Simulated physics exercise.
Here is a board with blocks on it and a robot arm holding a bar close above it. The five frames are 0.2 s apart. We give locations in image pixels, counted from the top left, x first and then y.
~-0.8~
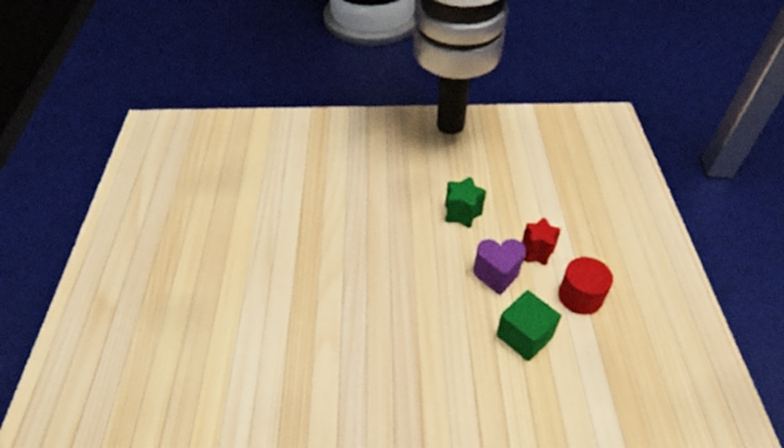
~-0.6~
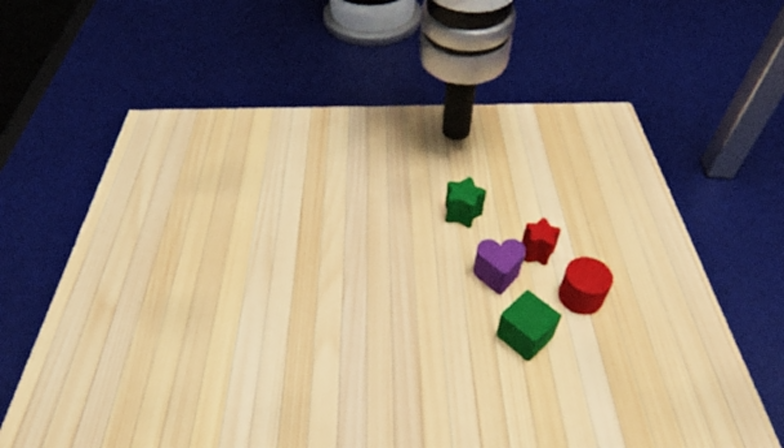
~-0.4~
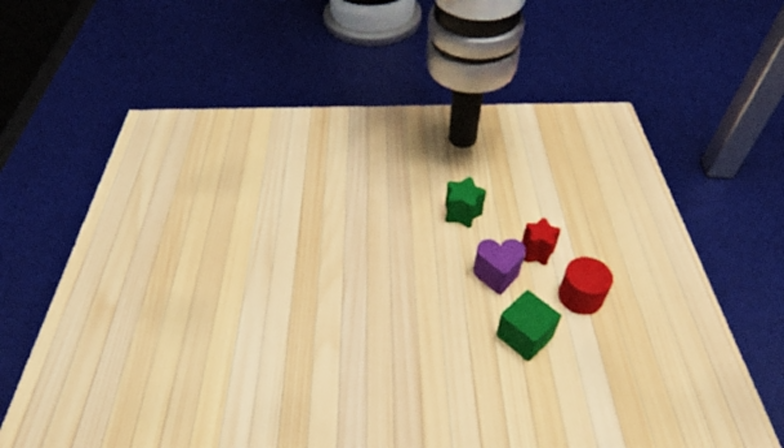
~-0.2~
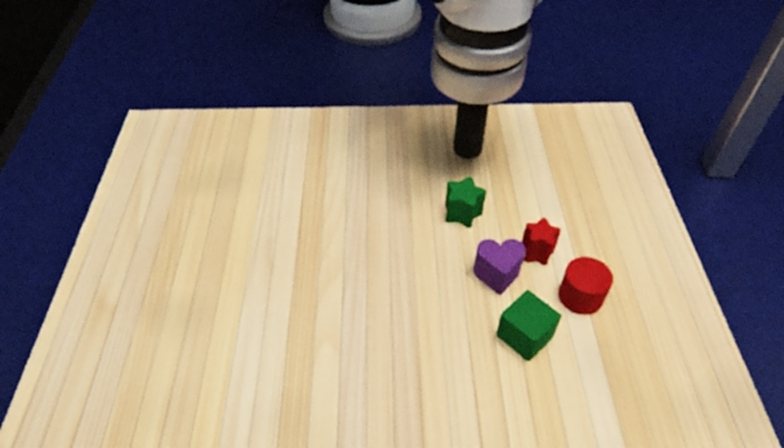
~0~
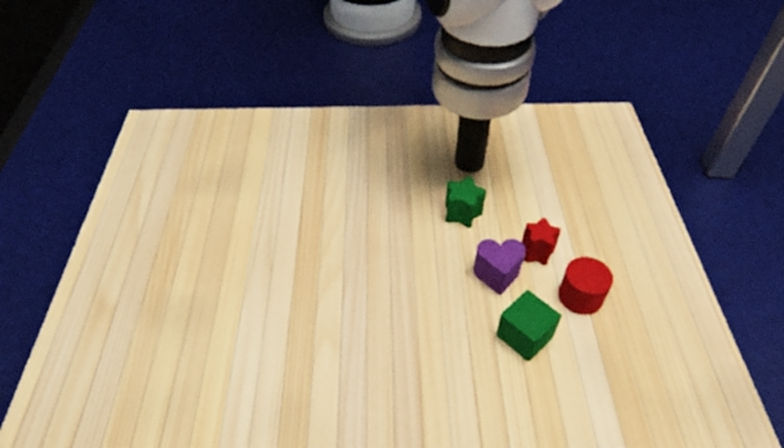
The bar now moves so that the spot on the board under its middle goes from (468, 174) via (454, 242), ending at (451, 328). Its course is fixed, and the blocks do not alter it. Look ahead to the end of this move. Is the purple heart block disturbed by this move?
The purple heart block changes place.
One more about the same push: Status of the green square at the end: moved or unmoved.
That block will keep its spot.
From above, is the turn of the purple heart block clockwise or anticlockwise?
Spin direction: Counter-clockwise.
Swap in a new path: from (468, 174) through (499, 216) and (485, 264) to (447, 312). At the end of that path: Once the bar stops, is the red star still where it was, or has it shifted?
It sits in its place.
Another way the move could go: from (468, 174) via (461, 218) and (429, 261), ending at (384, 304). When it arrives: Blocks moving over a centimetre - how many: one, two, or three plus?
One moves.
The first path, step by step. One third of the way, bar at (457, 207); green star at (465, 218).
Two thirds of the way, bar at (455, 258); green star at (465, 273); purple heart block at (511, 269), turned 65° anticlockwise.
At the end, bar at (452, 318); green star at (474, 335); purple heart block at (511, 269), turned 65° anticlockwise; green square still.
